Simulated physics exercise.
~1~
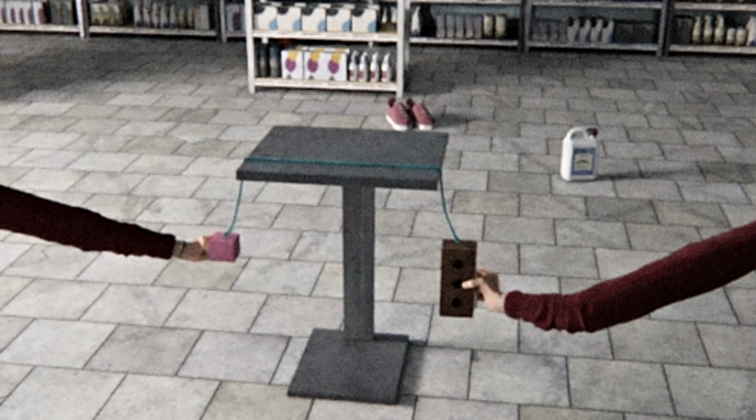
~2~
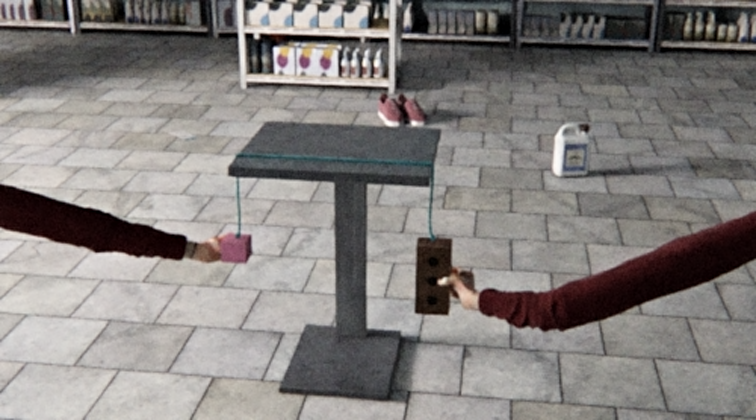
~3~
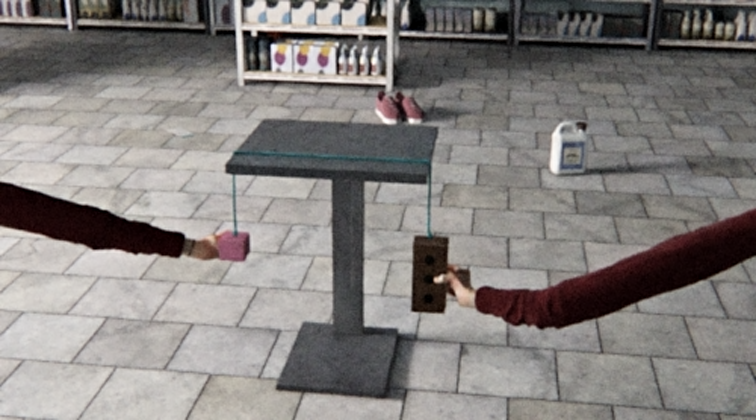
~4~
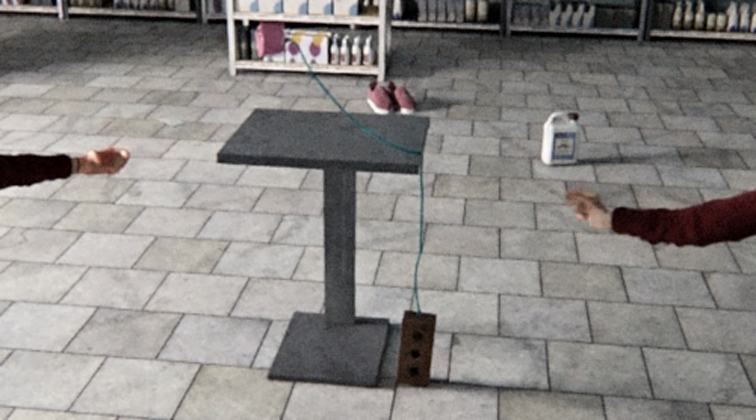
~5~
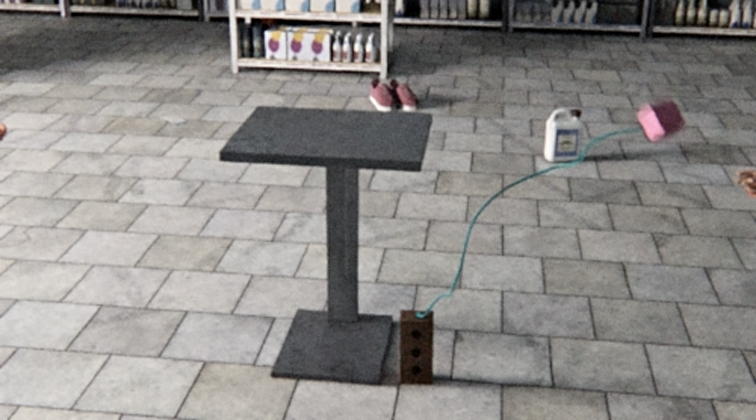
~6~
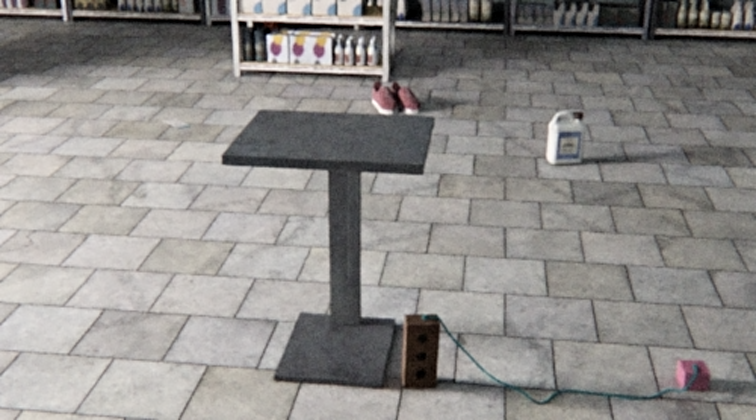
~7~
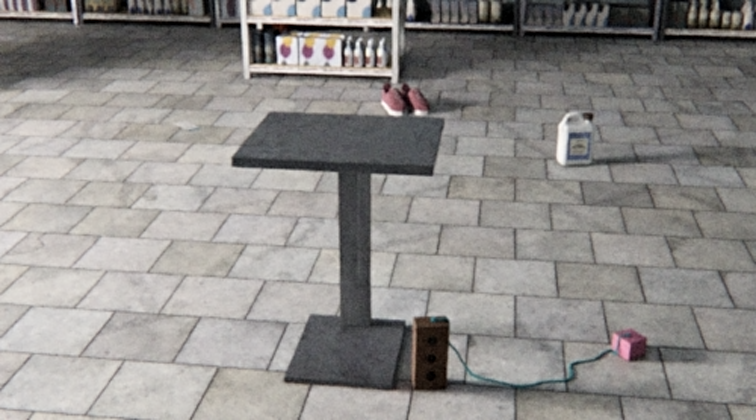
A teal cord lies across a dark grey side table, with a small pink block hanging at the left and a brown brick with dark holes at the right, each held by a hand in a maroon sleeve. The slightly swaying view looks down on a grey tiled floor, with stocked shelves, reddish shoes and a white jug behind. The hands let go and draw back. The brick drops to the floor, yanking the cord rightward and flinging the block up over the table. The block lands on the right, and both rest on the floor, still joined.
